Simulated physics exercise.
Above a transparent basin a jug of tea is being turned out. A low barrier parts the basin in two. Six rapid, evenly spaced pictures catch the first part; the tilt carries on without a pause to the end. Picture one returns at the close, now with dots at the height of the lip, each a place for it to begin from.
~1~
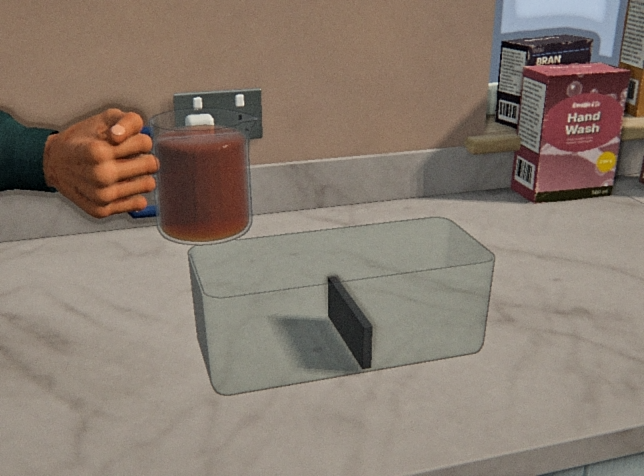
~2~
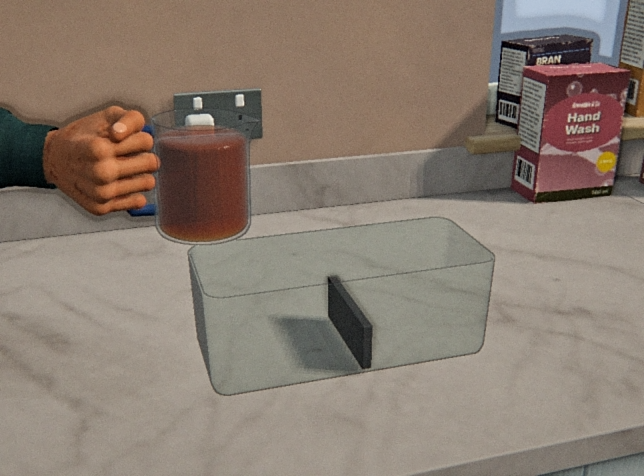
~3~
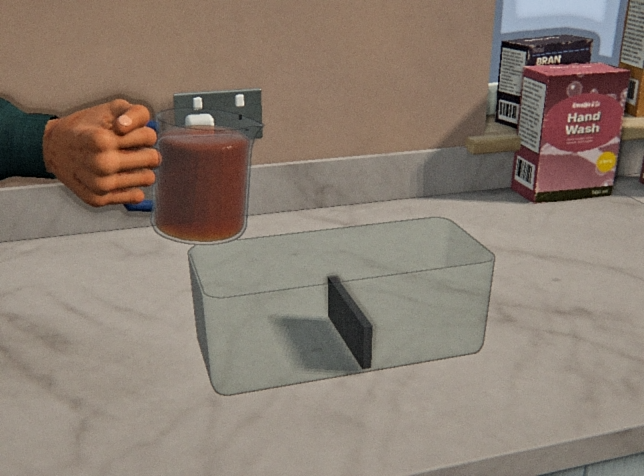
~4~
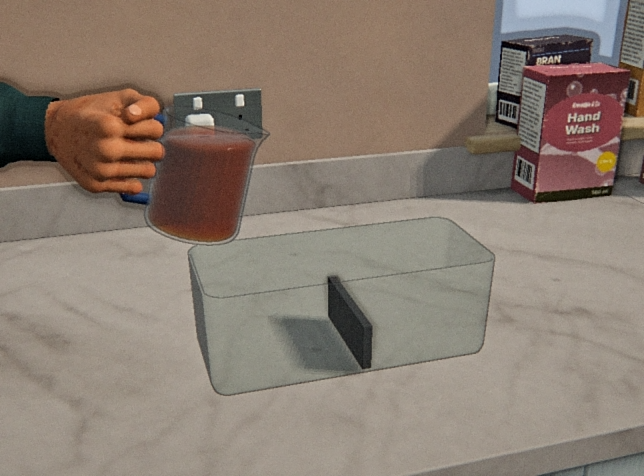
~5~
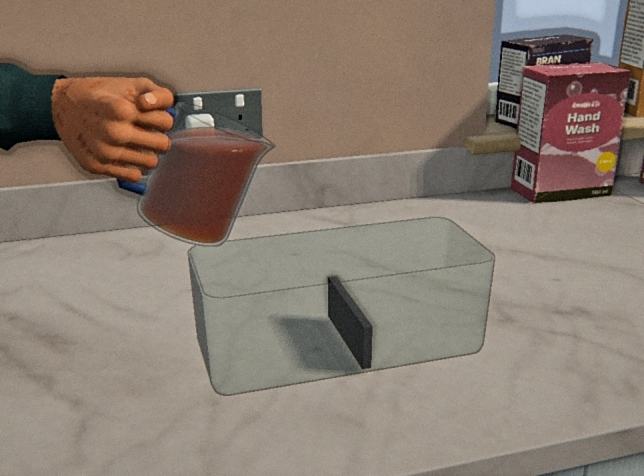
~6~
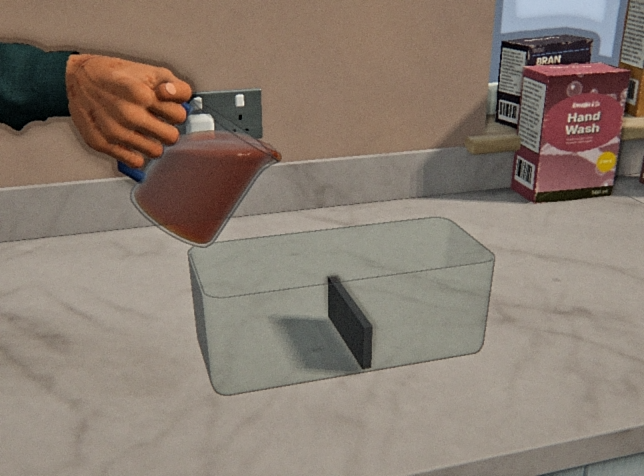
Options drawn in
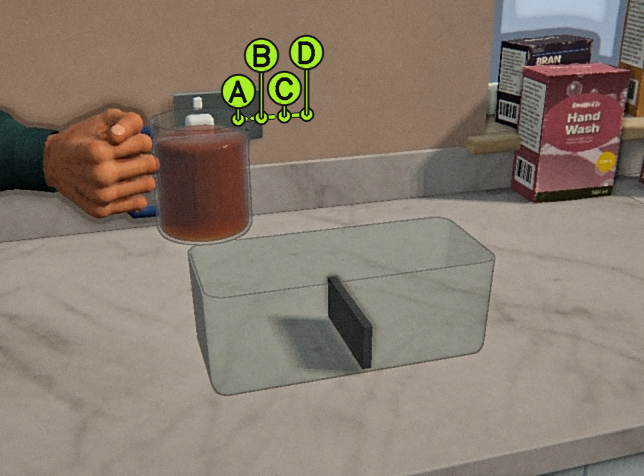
A jug of reddish-brown tea, held by a hand, tilts rightward above a divided clear basin.
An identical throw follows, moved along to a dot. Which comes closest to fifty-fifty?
D works best here.
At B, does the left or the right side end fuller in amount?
More ends on the left.
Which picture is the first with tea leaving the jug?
Picture 6.
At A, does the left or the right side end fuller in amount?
More ends on the left.
On the marked copy, A at (238, 119); B at (261, 117); C at (284, 116); D at (306, 114).
If A is chosen, about 93 % ends left of the wall and 5 % right of it.
If B is chosen, about 92 % ends left of the wall and 4 % right of it; 4 % is lost outside.
If C is chosen, about 77 % ends left of the wall and 18 % right of it; 4 % is lost outside.
If D is chosen, about 47 % ends left of the wall and 52 % right of it.
